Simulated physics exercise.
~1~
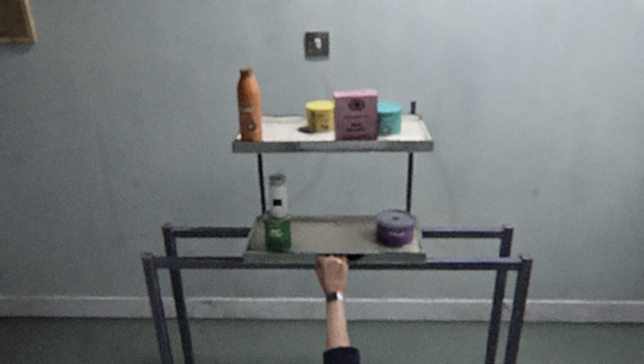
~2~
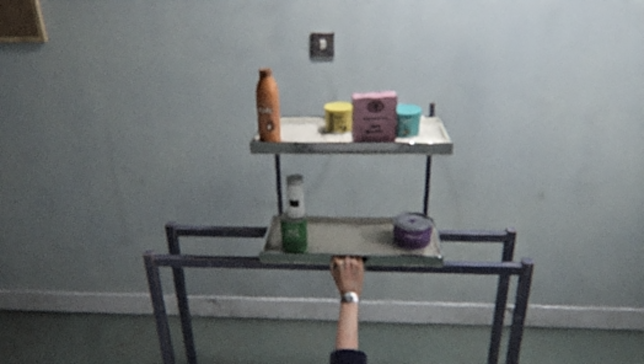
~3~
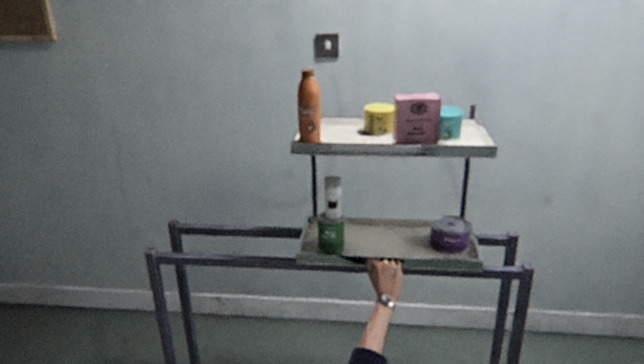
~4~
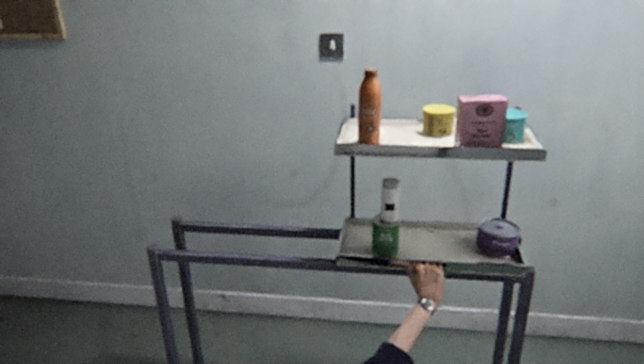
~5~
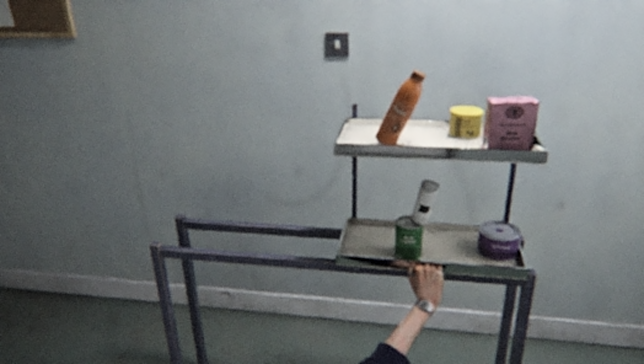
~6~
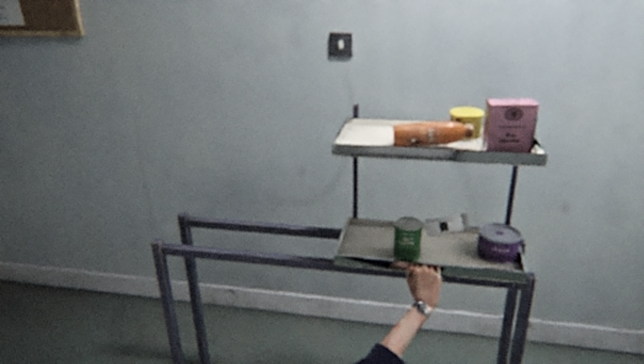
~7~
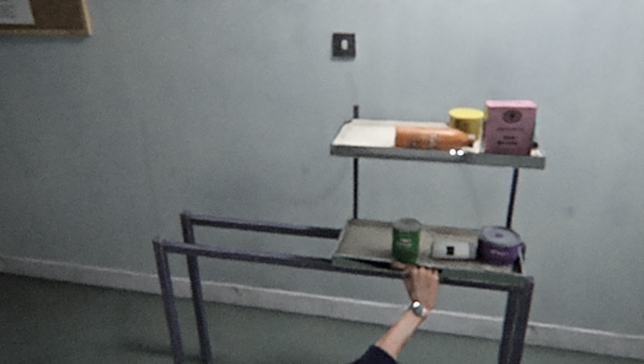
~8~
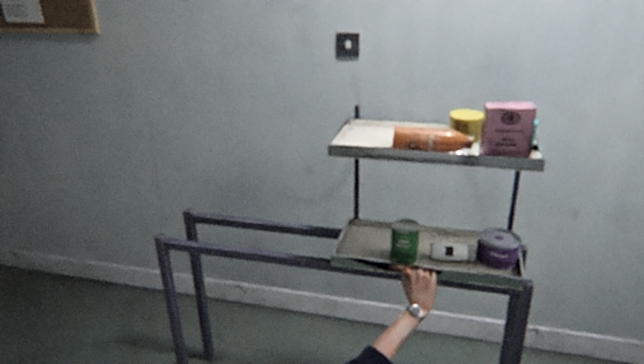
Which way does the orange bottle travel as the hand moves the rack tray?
The orange bottle moves to the right along with the tray, and it ends up lying on its side on the upper shelf.
